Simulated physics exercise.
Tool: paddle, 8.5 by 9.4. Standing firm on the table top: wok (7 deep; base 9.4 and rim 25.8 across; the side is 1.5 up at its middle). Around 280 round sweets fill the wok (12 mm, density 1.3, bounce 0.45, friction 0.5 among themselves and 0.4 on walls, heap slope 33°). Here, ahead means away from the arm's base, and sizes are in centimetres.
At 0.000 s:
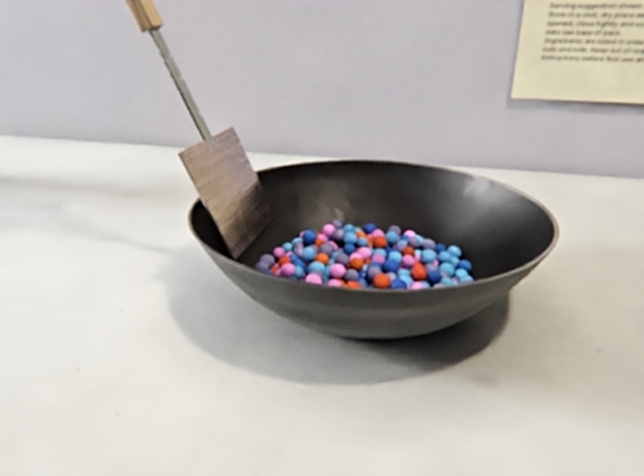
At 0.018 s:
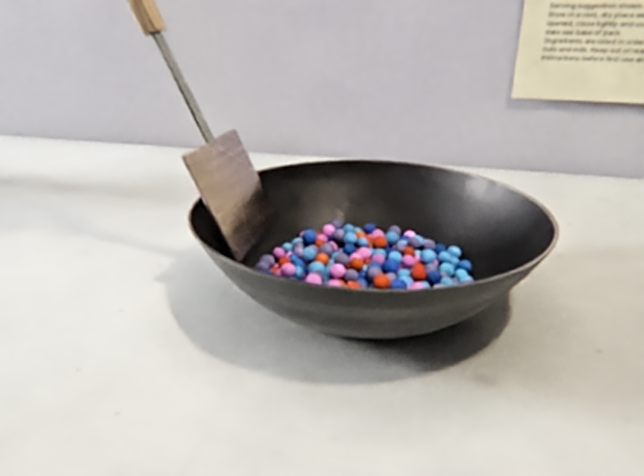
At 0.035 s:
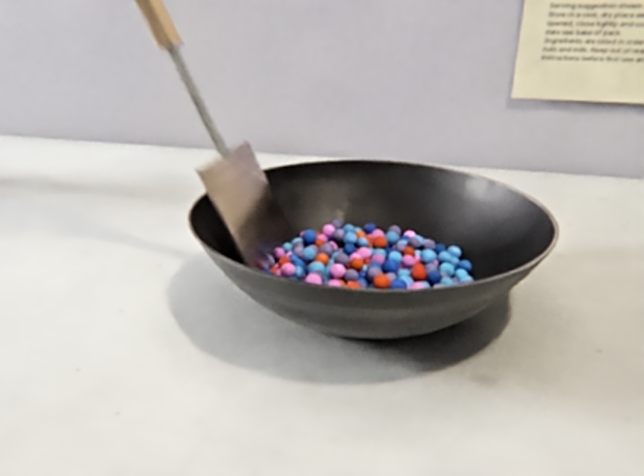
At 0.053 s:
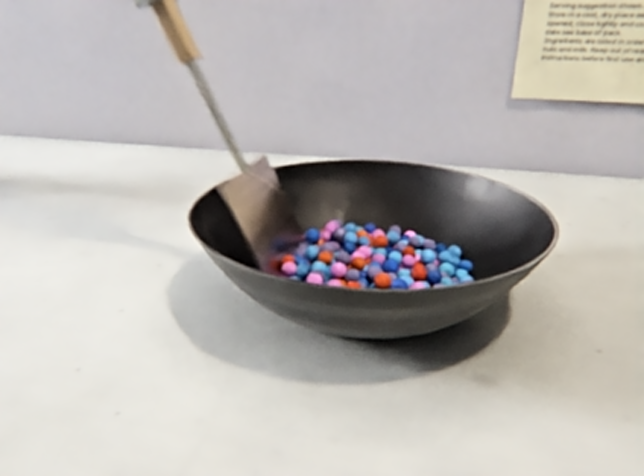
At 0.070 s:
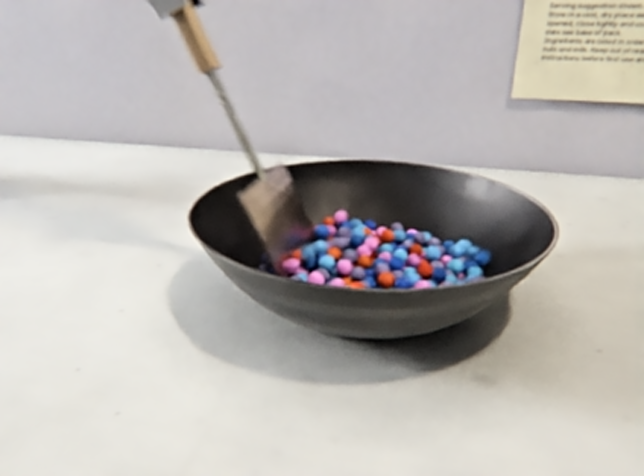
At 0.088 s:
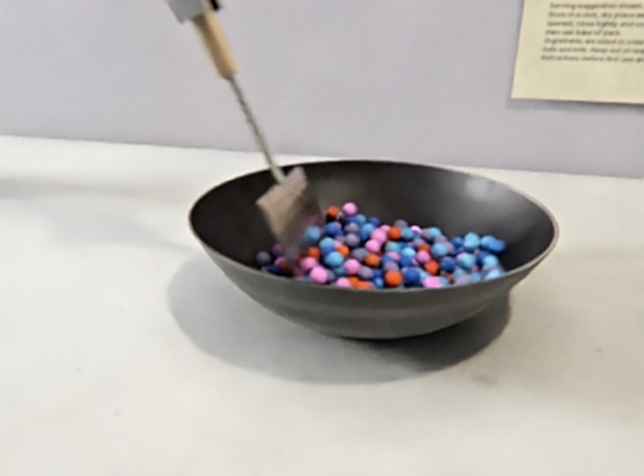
The clip opens on a dark wok holding small round sweets in blue, pink, orange and purple, with a wooden-handled metal paddle leaning inside its left rim. The paddle moves right and down into the sweets, then pushes them a short way right, the heap shifting and rising slightly.
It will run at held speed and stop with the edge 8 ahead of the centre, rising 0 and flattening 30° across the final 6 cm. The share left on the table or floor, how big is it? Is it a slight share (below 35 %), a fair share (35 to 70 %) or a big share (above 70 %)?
It is a slight share.
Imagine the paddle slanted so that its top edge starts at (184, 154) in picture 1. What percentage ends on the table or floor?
I'd estimate close to 15 per cent.
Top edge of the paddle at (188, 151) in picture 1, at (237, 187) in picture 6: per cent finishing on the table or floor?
Some 15 percent ends up on the table or floor.
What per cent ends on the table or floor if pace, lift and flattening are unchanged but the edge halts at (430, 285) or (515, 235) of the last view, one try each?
5 % and 60 %.
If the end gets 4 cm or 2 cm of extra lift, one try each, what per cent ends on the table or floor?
First try about 30 %, second try about 35 %.
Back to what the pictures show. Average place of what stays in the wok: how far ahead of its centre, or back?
Forward offset: Roughly 5.0 cm.
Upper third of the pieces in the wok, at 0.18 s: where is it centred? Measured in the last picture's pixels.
The middle sits at approx. (492, 248).
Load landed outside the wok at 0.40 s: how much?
About 15 per cent.
After 0.13 s, sloping 65°, highest piece 9 above the table; 285 in the wok.
After 0.18 s, sloping 53°, highest piece 10 above the table; 285 in the wok.
After 0.40 s, sloping 35°, highest piece 9 above the table; 220 in the wok, 42 on the table or floor, 23 on the blade or in flight.
After 1.45 s, sloping 35°, highest piece 7 above the table; 219 in the wok, 66 on the table or floor.
In the end, 219 in the wok, 66 on the table or floor. That is 23 % on the table or floor.
